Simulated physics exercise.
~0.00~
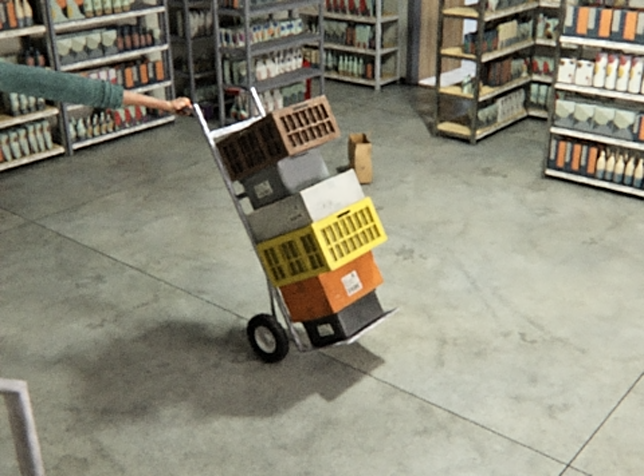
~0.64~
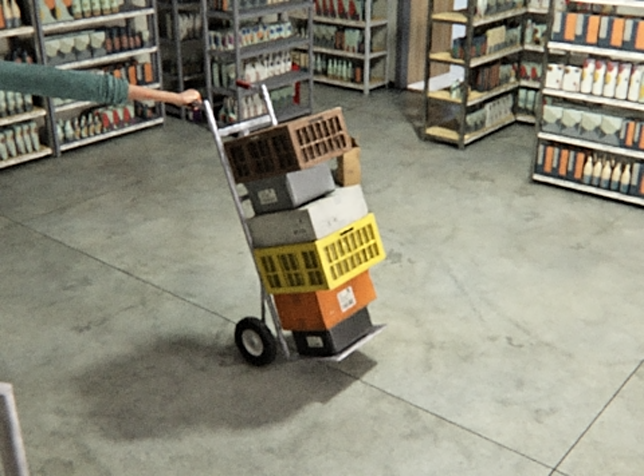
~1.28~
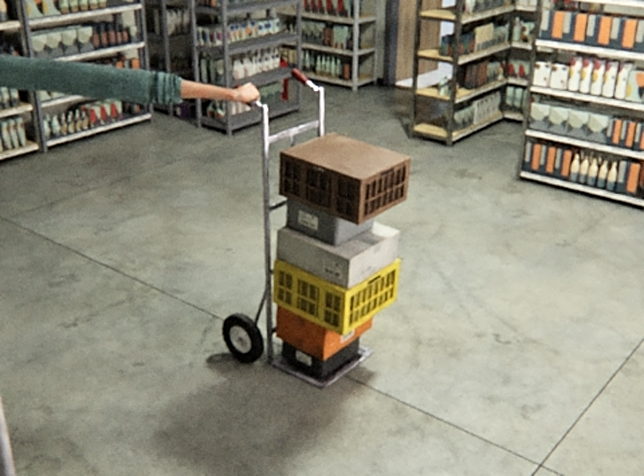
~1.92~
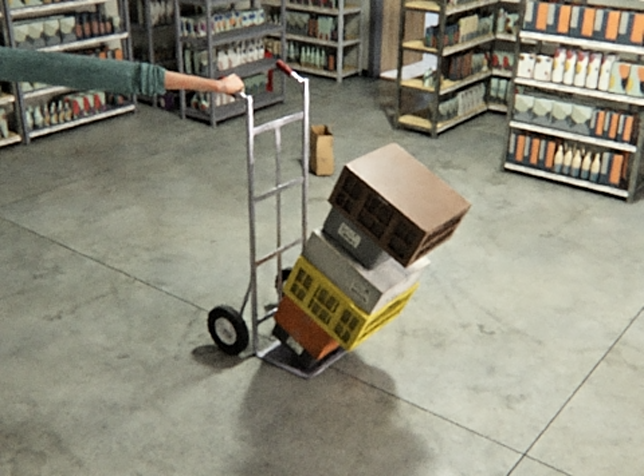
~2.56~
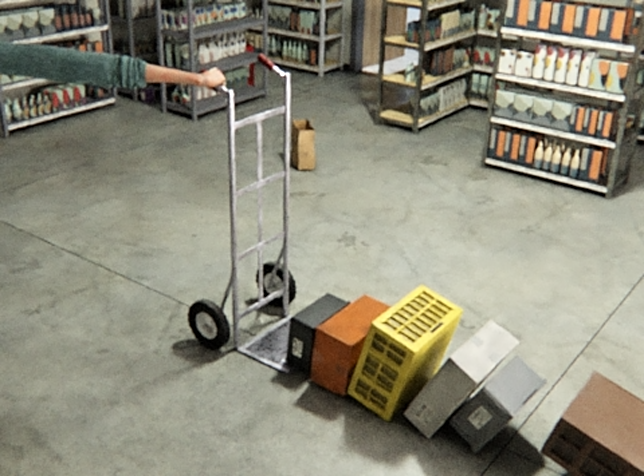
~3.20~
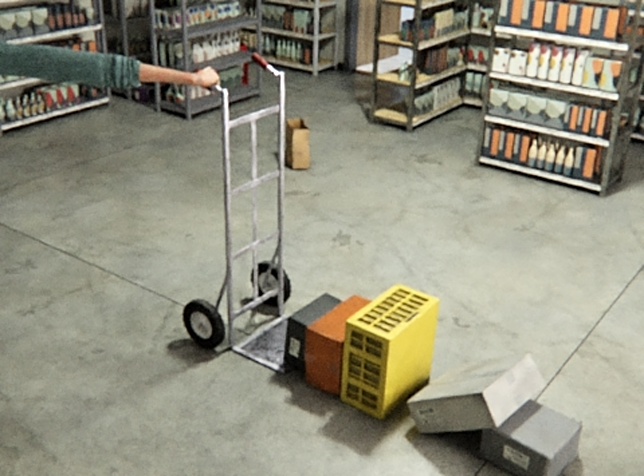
In a storeroom, a hand swings a loaded hand truck upright, and its stacked crates and boxes topple forward across the floor.
